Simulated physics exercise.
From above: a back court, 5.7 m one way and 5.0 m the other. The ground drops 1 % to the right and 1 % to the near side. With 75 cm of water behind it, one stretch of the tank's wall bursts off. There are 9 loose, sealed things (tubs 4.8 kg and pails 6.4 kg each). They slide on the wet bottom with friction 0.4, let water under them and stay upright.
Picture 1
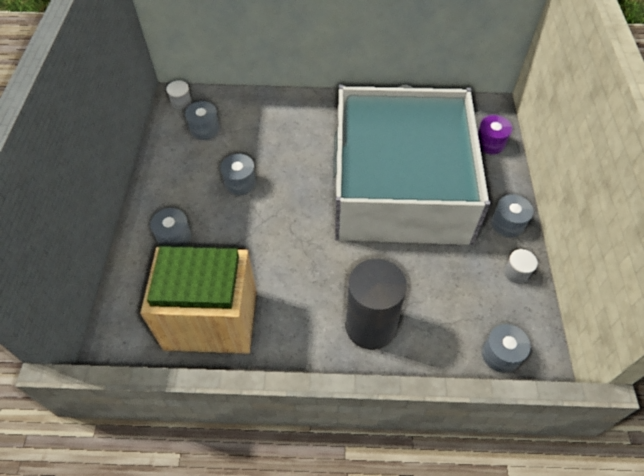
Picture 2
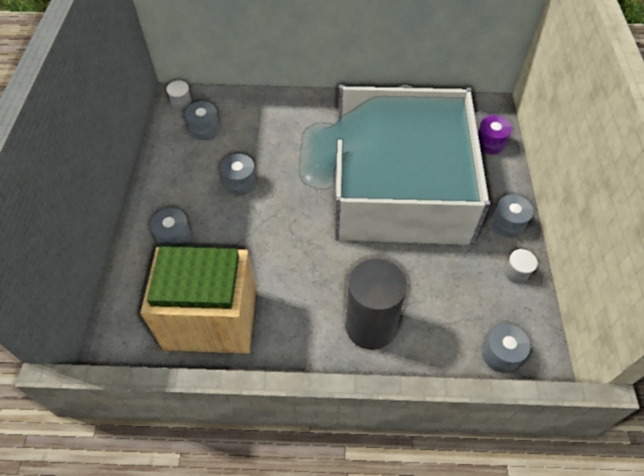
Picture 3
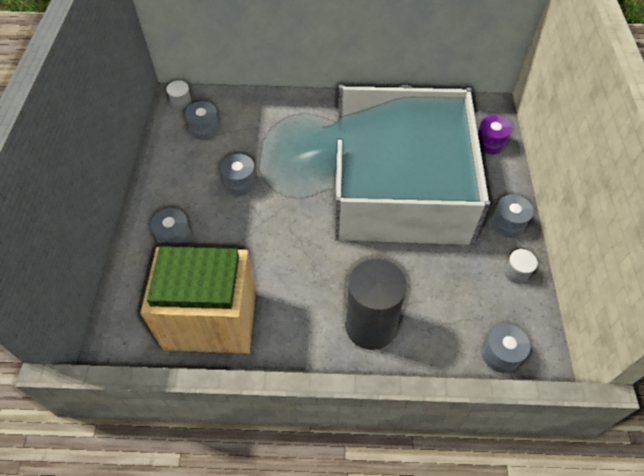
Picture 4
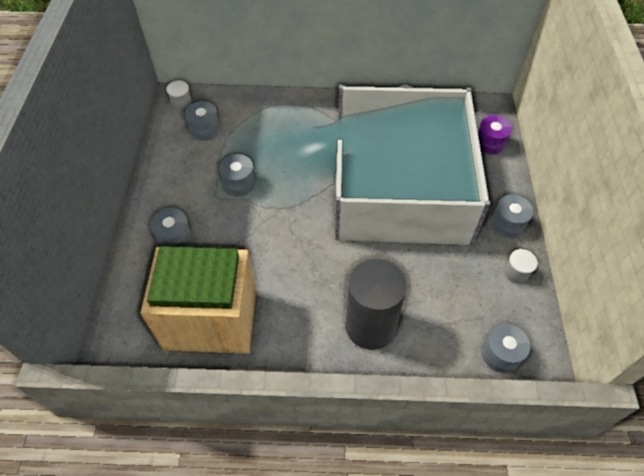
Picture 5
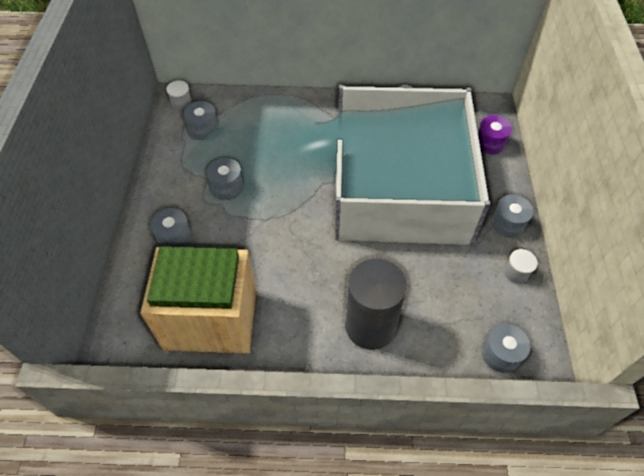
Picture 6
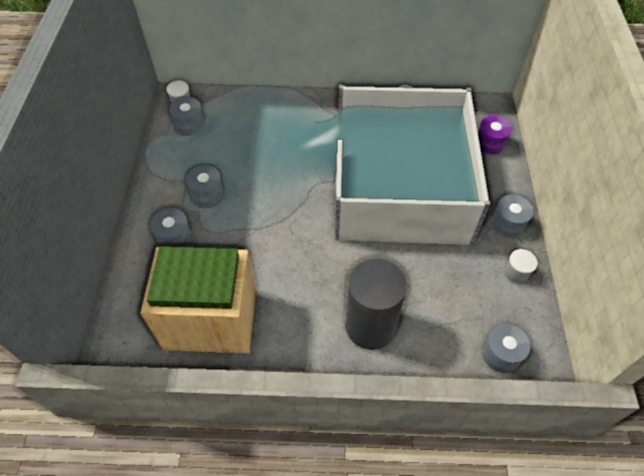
The clip opens on a walled court with a full tank, scattered tubs and pails, and a purple tub resting on the right. Part of the tank's left side gives way and water pours out, spreading leftward across the floor. It surrounds two grey-blue tubs and pushes them left, while the purple tub stays still.
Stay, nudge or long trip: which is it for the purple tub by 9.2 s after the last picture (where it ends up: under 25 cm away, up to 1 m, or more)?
The purple tub slides a little.
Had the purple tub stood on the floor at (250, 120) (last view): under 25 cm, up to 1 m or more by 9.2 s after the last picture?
It gets carried off.
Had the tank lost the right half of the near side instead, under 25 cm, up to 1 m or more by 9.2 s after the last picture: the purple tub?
In that case the purple tub ends far away.
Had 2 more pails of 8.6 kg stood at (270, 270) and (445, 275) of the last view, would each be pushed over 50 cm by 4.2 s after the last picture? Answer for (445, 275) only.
It is less.
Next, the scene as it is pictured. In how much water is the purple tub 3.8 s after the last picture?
About 0 cm.
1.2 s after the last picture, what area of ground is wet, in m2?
About 13 m2.
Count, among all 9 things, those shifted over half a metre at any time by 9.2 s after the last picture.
I count 9.
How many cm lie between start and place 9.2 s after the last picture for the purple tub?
About 60 cm.
Then, 1.2 s after the last picture the purple tub is near (496, 126), 0.0 m from its start, aground; 3 afloat.
Then, 3.8 s after the last picture the purple tub is near (496, 126), 0.0 m from its start, aground; 4 afloat.
Then, 6.2 s after the last picture the purple tub is near (496, 126), 0.0 m from its start, aground; 6 afloat.
Then, 9.2 s after the last picture the purple tub is near (470, 99), 0.6 m from its start, afloat; 9 afloat.
